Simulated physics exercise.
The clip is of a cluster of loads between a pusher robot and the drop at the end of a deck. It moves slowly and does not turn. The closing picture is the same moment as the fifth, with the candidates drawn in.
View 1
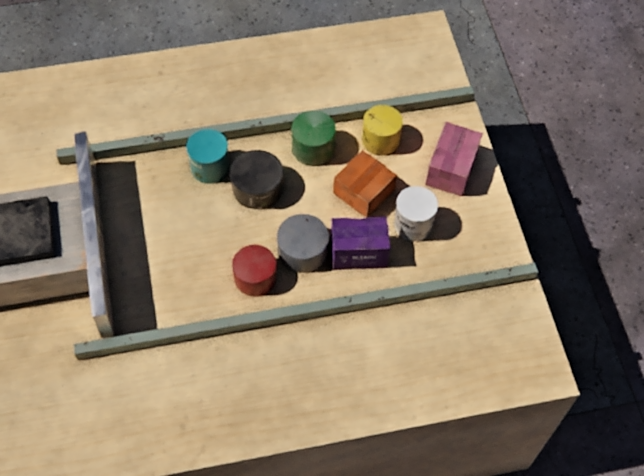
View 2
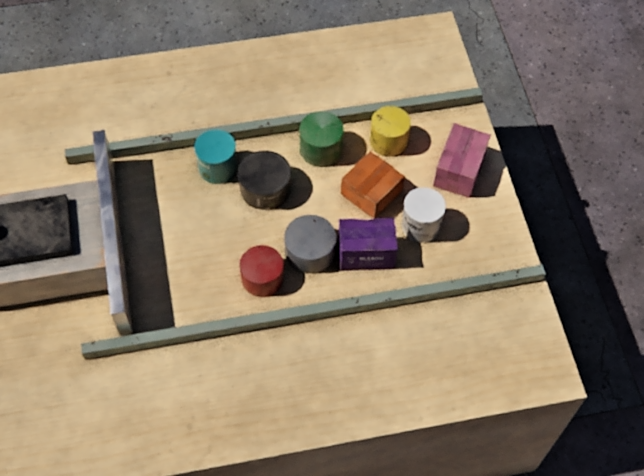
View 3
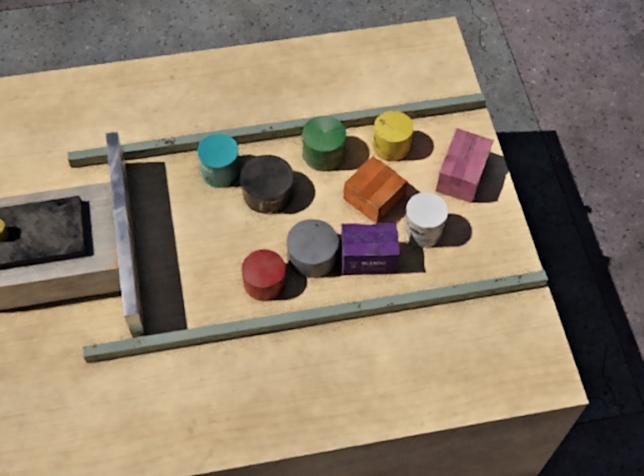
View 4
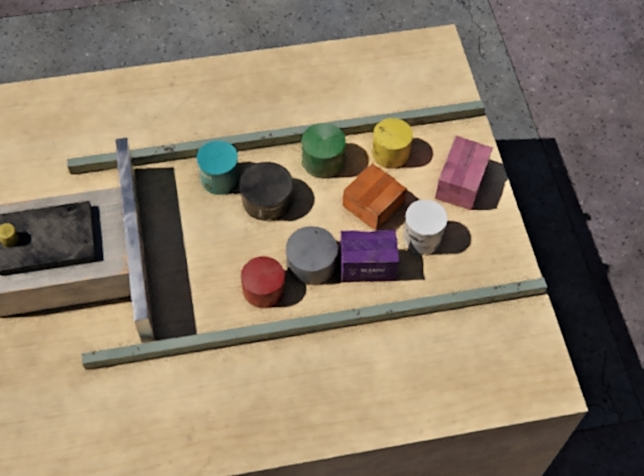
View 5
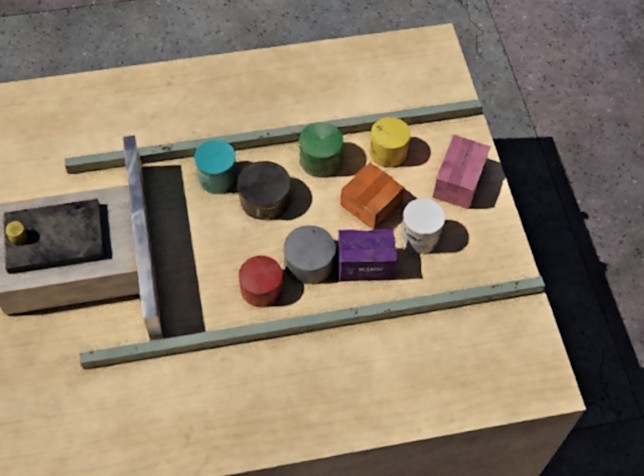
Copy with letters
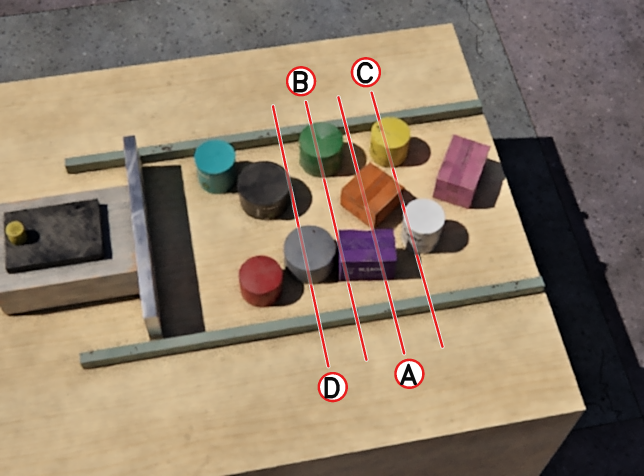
The clip opens on a pale wooden deck where colorful canisters and boxes sit between two green rails, with a robot's upright pusher plate at the left. The robot slides slowly right, its dark top and a yellow knob coming into view, while a gap remains and the loads stay in place.
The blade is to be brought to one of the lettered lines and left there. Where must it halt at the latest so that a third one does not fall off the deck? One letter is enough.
Line C.
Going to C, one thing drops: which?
It is the pink box.
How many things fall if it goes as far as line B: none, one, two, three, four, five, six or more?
By then, none.
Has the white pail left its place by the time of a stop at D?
By then, no.
On the marked copy, A at (369, 215); B at (334, 221); C at (404, 210); D at (299, 226).
With C. Early on, robot (161, 218); turquoise pail (253, 157); red canister (277, 279).
Further on, robot (259, 203); yellow canister (423, 139); white pail (435, 224).
At the end, robot (330, 193); pink box over the edge; yellow canister (485, 126); one fallen.
As for the rest, A is within the limit but short; B is within the limit but short; D is within the limit but short.
